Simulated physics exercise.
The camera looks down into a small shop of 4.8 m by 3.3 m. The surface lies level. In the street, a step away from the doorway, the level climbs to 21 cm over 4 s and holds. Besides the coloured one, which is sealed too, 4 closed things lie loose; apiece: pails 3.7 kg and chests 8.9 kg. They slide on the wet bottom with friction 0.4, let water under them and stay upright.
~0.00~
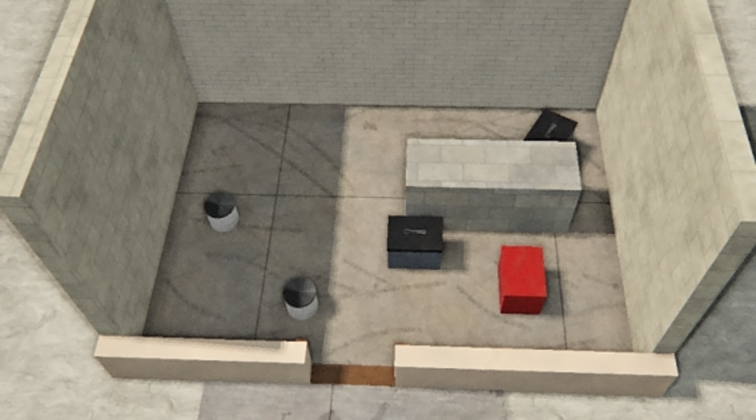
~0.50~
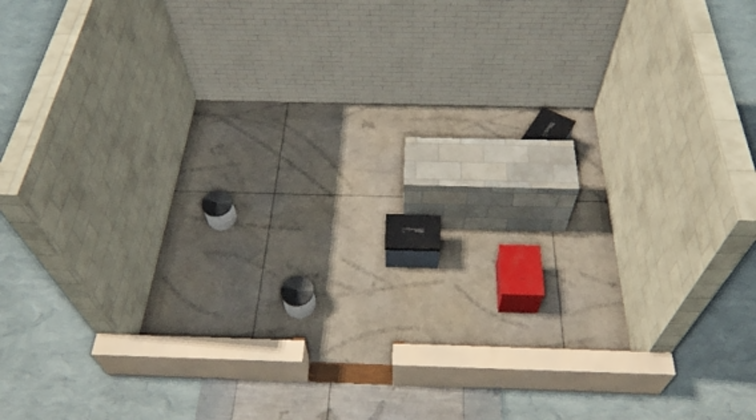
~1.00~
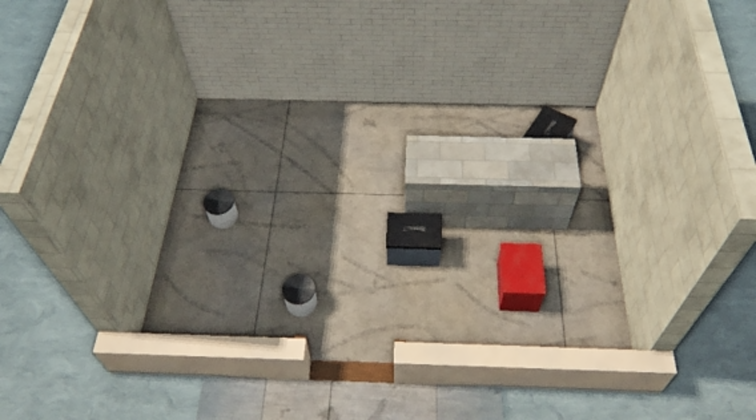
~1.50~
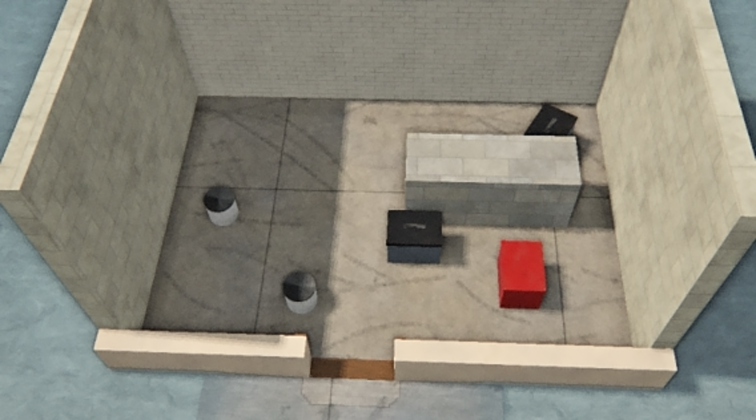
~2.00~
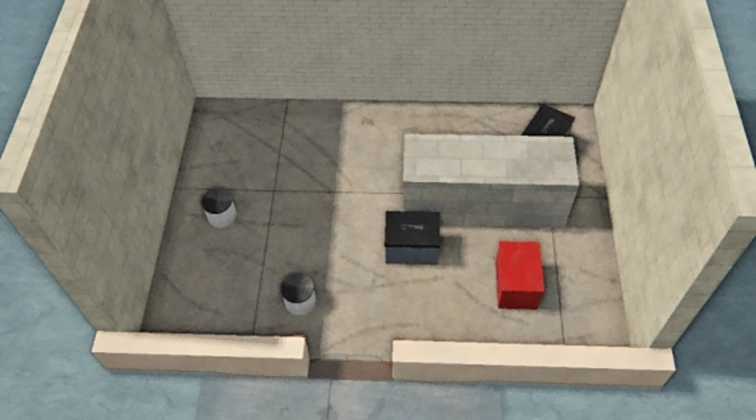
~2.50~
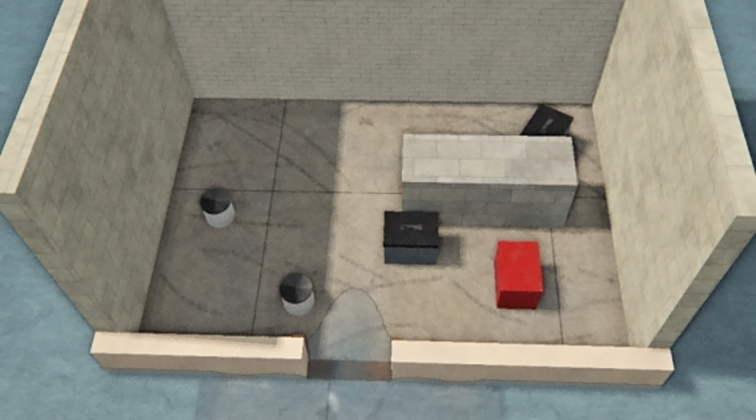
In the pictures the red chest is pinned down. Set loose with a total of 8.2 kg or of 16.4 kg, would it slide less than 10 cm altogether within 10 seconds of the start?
For it, only the higher weight holds it.
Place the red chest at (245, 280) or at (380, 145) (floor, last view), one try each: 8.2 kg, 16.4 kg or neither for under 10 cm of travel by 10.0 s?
In turn: Only the larger holds; only the larger holds.
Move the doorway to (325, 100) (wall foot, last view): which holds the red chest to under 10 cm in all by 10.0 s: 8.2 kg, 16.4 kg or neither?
Then the lower weight is enough.
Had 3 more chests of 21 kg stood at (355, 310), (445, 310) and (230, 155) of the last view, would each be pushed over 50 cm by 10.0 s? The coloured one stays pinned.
In turn: More, under, short of it.
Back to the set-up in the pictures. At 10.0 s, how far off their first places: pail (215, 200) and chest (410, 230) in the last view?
In turn: 40 cm, 10 cm.
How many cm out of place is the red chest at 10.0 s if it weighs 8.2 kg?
Roughly 40 cm.
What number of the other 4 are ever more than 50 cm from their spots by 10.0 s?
That makes 1.
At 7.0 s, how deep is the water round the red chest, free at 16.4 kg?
About 3 cm.
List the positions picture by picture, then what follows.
The red chest at (524, 270), on the bottom; 0.0 m2 under water; 0 of 5 have shifted, in the first picture.
The red chest at (521, 269), on the bottom; water covers 0.0 m2; 0 of 5 have shifted, in the second picture.
The red chest at (523, 268) rests on the ground; water covers 0.0 m2; 0 of 5 have shifted, in the third picture.
The red chest at (523, 265), on the bottom; water covers 0.0 m2; 0 of 5 have shifted, in the fourth picture.
The red chest at (521, 266) rests on the ground; 0.0 m2 under water; 0 of 5 have shifted, in the fifth picture.
The red chest at (520, 266), on the bottom; 0.4 m2 under water; 0 of 5 have shifted, in the sixth picture.
After 3.5 s the red chest would be 0 cm from its start with 8.2 kg and 0 cm from its start with 16.4 kg; 0 cm of water round it then.
After 4.5 s the red chest would be 0 cm from its start with 8.2 kg and 0 cm from its start with 16.4 kg; 2 cm of water round it then.
After 7.0 s the red chest would be 7 cm from its start with 8.2 kg and 0 cm from its start with 16.4 kg; 3 cm of water round it then.
After 10.0 s the red chest would be 43 cm from its start with 8.2 kg and 0 cm from its start with 16.4 kg; 5 cm of water round it then.
